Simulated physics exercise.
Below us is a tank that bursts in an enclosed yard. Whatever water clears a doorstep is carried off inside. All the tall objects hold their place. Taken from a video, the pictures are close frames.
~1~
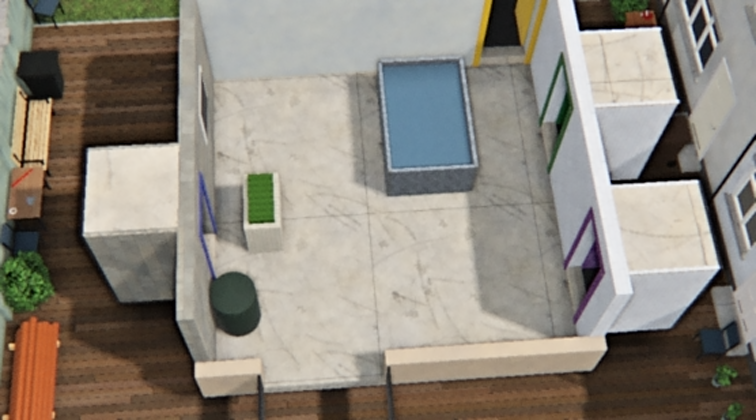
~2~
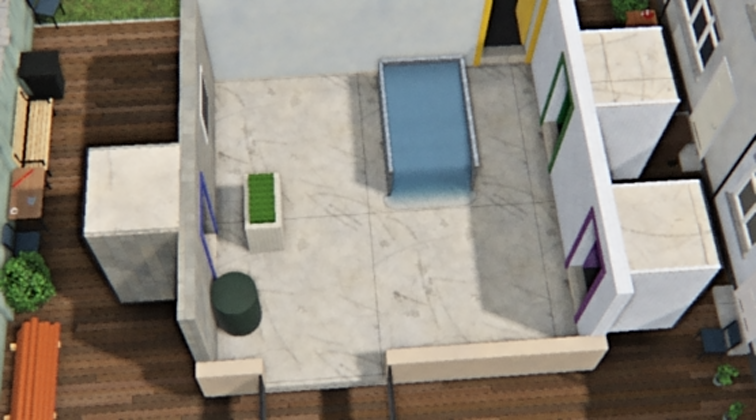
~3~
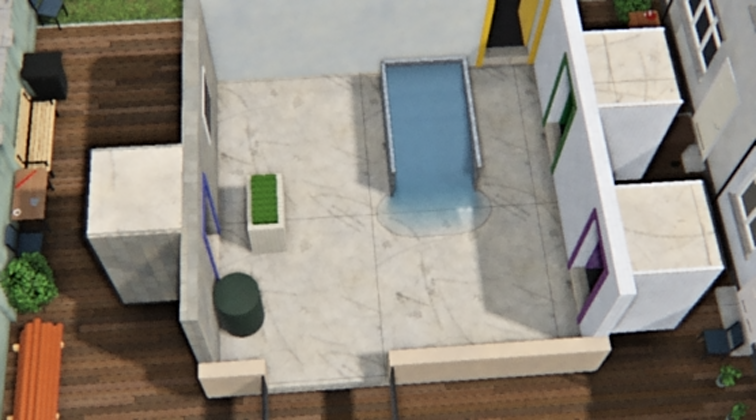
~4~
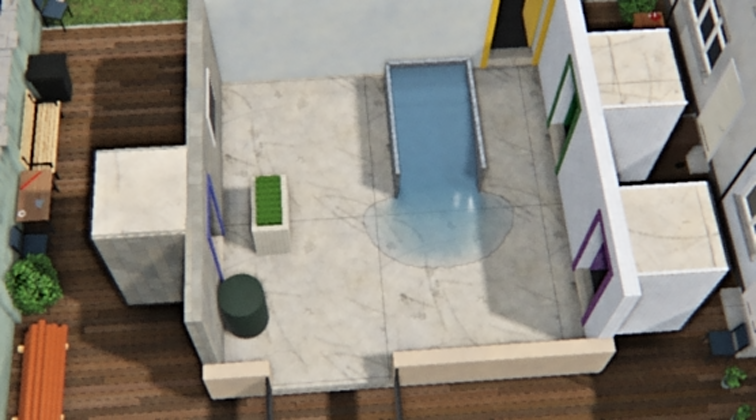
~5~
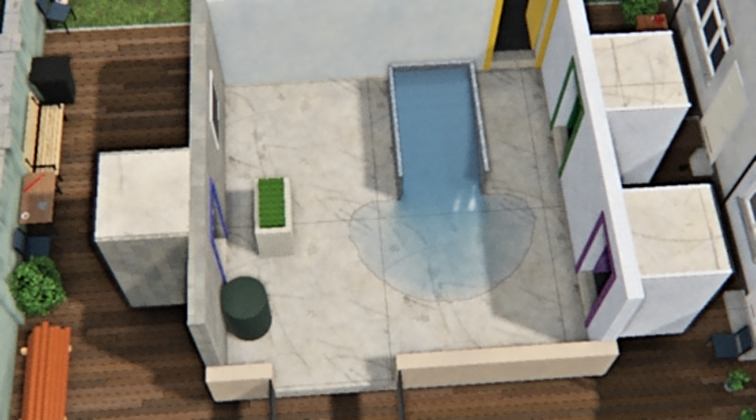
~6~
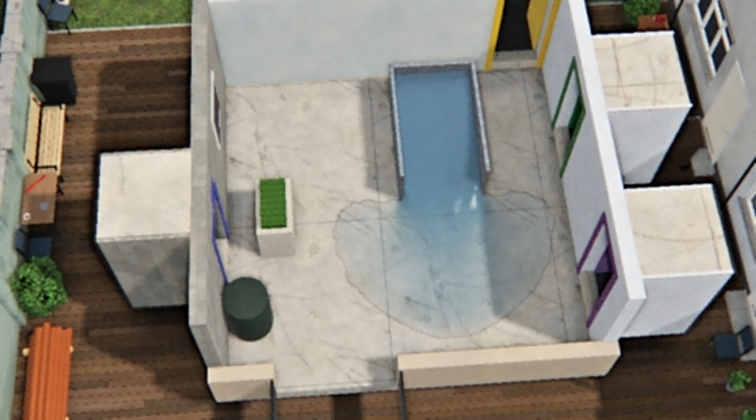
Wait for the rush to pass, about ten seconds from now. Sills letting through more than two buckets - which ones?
At the end, the purple door will top two buckets, the blue door will top two buckets, the yellow door will not top two buckets, the green door will not top two buckets.
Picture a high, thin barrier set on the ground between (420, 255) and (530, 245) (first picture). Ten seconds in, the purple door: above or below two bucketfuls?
As it turns out, the purple door is spared.
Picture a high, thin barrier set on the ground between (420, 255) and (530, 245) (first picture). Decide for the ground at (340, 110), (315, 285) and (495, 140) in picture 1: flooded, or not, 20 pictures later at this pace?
Results in order: Bone-dry / swamped / swamped.
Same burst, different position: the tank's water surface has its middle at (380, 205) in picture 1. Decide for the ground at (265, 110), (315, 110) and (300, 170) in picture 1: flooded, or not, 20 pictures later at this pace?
Going through them in that order: Still bare, still bare and still bare.
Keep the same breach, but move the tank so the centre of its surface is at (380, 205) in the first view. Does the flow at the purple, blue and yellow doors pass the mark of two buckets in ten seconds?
Log: Purple door breaks the limit; blue door misses the mark; yellow door misses the mark.
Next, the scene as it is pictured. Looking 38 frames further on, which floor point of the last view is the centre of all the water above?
Near pixel (424, 256).
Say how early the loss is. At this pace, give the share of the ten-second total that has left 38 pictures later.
By then, close to 65 % of it.
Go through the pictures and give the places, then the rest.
The water tank at (426, 114) is whole and still, in the first picture.
Water pours out at (431, 183) and has run to (386, 198), in the second picture.
The front is at (384, 220), out from the gap at (434, 185), in the third picture.
Water pours out at (438, 187) and has run to (405, 260), in the fourth picture.
Water pours out at (441, 190) and has run to (429, 296), in the fifth picture.
The front is at (437, 332), out from the gap at (442, 190), in the sixth picture.
A moment on, water covers 45 % of the floor; the purple door wet at the sill, nothing in, the blue door not reached, the yellow door not reached, the green door not reached.
Next, water covers 45 % of the floor; the purple door wet at the sill, nothing in, the blue door not reached, the yellow door not reached, the green door not reached.
Then, water covers 50 % of the floor; the purple door over two buckets in, the blue door wet at the sill, nothing in, the yellow door not reached, the green door not reached.
Later, water covers 70 % of the floor; the purple door over two buckets in, the blue door under two buckets in, the yellow door wet at the sill, nothing in, the green door wet at the sill, nothing in.
In the end, water covers 95 % of the floor; the purple door over two buckets in, the blue door over two buckets in, the yellow door wet at the sill, nothing in, the green door wet at the sill, nothing in.
